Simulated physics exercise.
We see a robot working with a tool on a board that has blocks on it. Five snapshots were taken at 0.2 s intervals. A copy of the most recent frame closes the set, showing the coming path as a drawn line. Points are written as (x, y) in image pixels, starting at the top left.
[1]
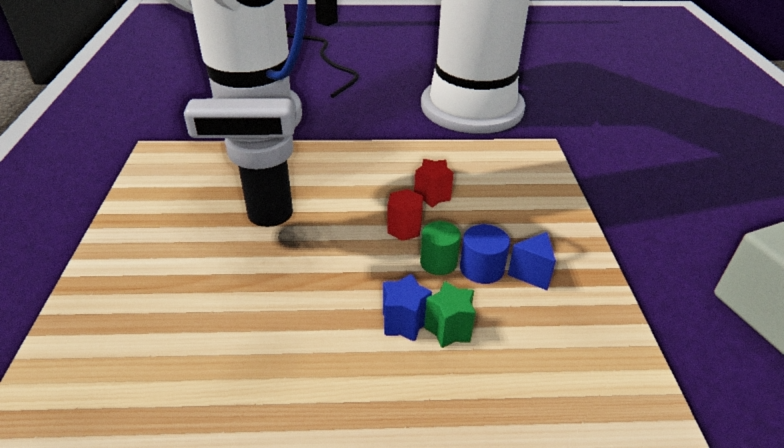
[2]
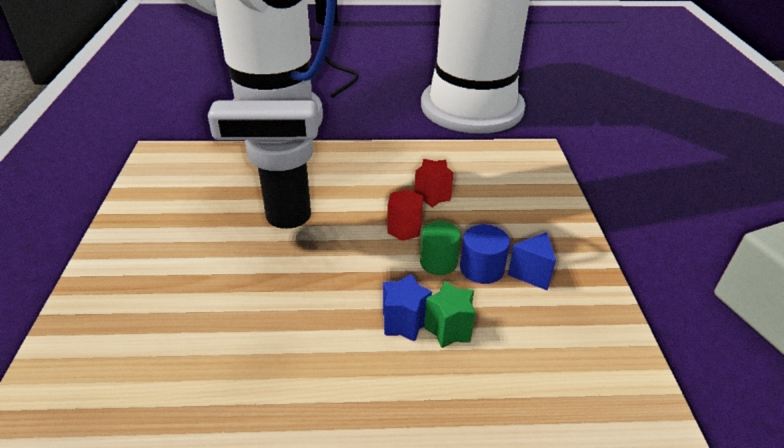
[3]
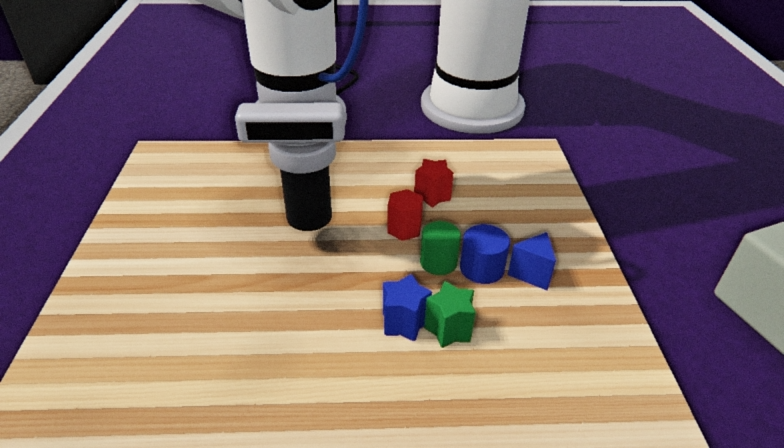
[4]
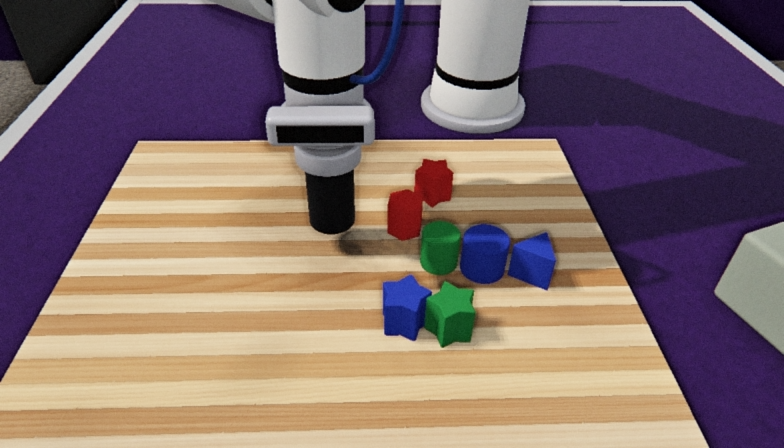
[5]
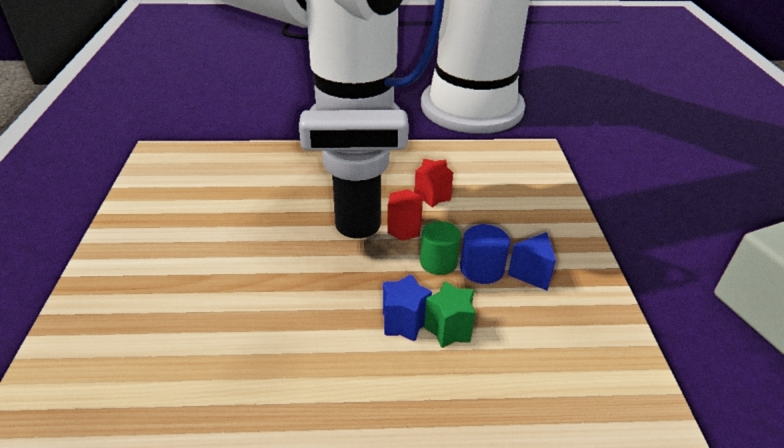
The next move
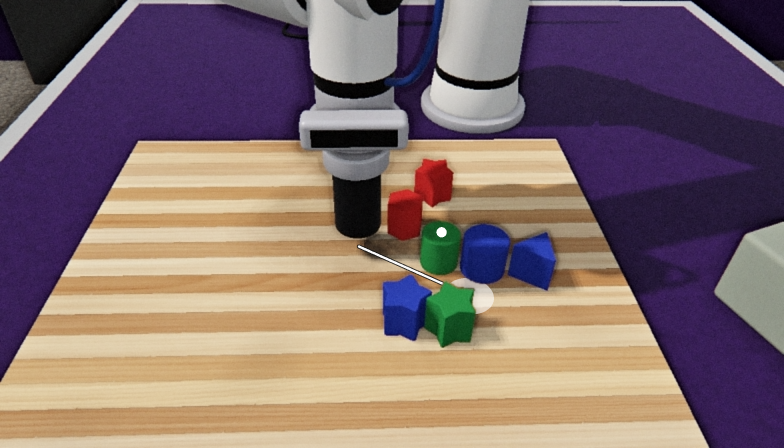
On a striped wooden board, a robot arm with a black cylindrical tip moved steadily to the right, drawing close to a group of red, green and blue blocks, which all stayed still.
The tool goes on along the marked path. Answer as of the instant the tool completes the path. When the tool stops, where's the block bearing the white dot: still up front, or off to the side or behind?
The tool will have lost it.
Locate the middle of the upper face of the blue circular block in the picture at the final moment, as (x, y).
Answer: (517, 231).
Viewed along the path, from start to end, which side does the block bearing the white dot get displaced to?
Out to the left.
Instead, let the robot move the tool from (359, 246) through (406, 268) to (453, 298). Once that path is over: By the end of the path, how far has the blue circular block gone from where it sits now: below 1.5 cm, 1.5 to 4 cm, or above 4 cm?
Between 1.5 and 4 cm.
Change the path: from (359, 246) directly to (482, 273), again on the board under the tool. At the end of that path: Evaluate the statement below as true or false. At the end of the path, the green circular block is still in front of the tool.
Answer: True.
Drawn move, in a line from (359, 246) to (469, 296); the dot is on the green circular block.
What follows on the original path. One third of the way, tool at (394, 240); nothing pushed yet.
Two thirds of the way, tool at (433, 256); green circular block at (468, 232); blue circular block at (511, 235); blue triangle at (547, 247), turned 20° anticlockwise.
At the end, tool at (473, 273); green circular block at (475, 233); green star still; blue circular block at (517, 231); blue triangle at (549, 248), turned 20° anticlockwise.
